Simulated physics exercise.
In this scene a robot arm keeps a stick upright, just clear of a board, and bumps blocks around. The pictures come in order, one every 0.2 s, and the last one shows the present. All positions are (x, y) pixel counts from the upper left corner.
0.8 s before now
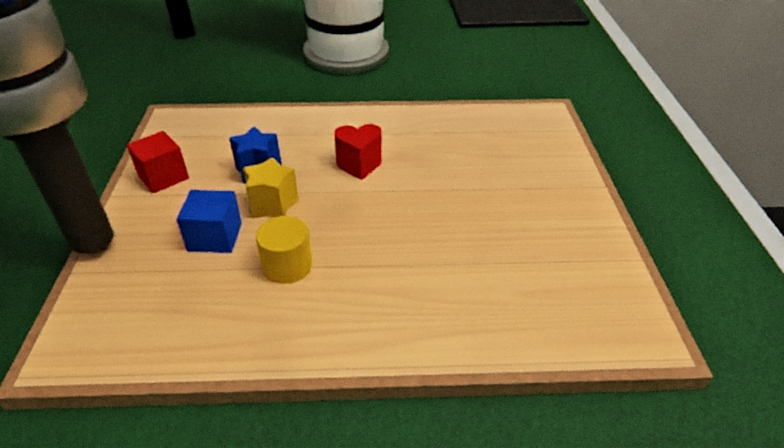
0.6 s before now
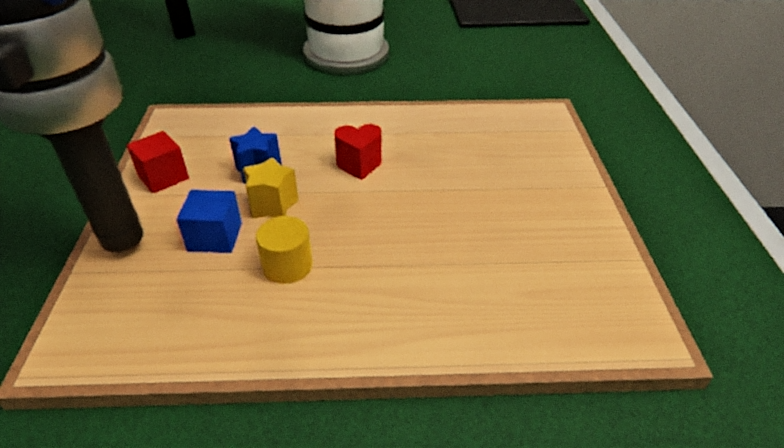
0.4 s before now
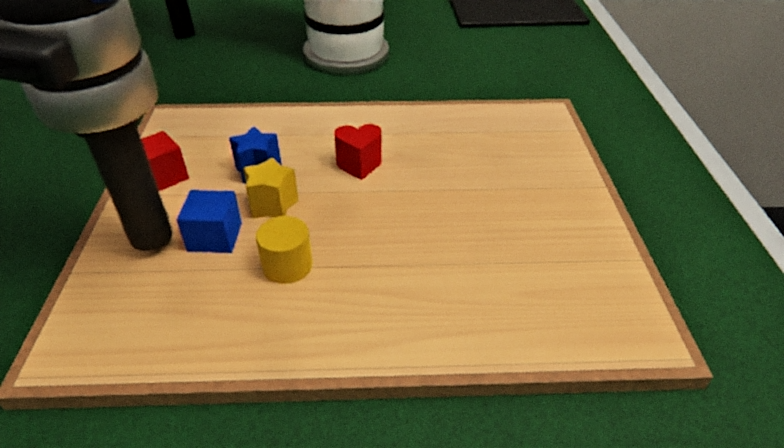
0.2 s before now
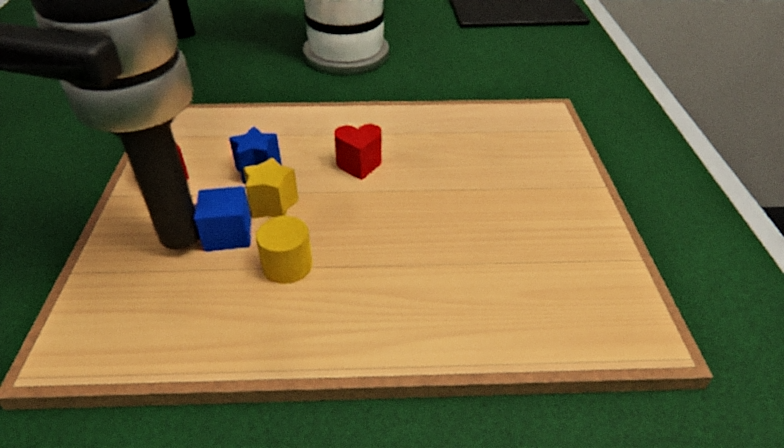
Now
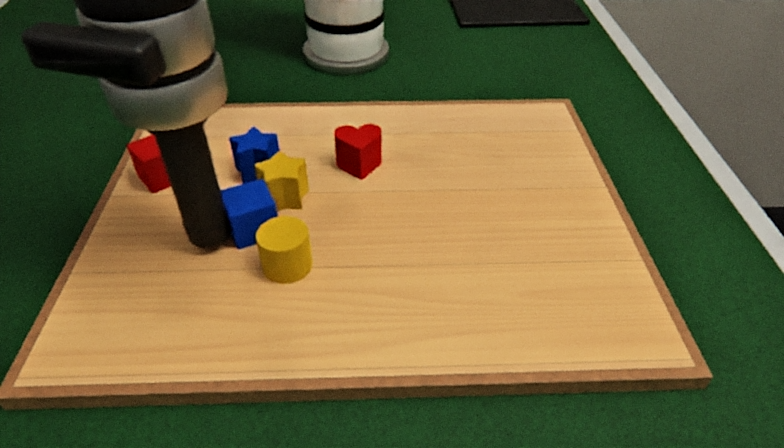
A dark stick moves right across the board, pushing the blue block against the yellow star.
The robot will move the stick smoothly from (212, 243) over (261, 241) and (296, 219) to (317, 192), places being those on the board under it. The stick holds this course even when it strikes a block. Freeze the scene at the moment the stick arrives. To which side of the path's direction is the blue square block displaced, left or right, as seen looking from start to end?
It shifts to the right.
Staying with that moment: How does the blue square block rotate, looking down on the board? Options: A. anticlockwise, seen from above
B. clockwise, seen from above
Correct choice: B.
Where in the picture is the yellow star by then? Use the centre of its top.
I'd guess (308, 136).
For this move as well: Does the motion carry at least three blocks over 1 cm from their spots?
It seems not.
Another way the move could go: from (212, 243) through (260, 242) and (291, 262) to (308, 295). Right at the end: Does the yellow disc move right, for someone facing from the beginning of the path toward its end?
Yes, that is what happens.
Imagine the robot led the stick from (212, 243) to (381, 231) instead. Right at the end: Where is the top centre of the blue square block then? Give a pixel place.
Just about (343, 174).
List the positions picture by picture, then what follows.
The first frame shows tip of the stick (93, 240), middles of tops, blue square block (206, 204), yellow star (267, 173), yellow disc (282, 232).
The second frame shows stick (123, 239), nothing pushed.
The third frame shows stick (152, 238), nothing pushed.
The fourth frame shows stick (181, 236), blue square block (220, 201).
The fifth frame shows stick (210, 235), blue square block (247, 197), yellow star (280, 166), yellow disc (282, 232).
The first path, step by step. One third of the way, stick (260, 232); blue square block (293, 190), turned 20° anticlockwise; yellow star (296, 157), turned 45° anticlockwise.
Two thirds of the way, stick (295, 211); blue square block (330, 173); yellow star (304, 152), turned 95° anticlockwise.
At the end, stick (316, 184); blue square block (355, 161), turned 35° clockwise; yellow star (308, 136), turned 125° anticlockwise; yellow disc unmoved.
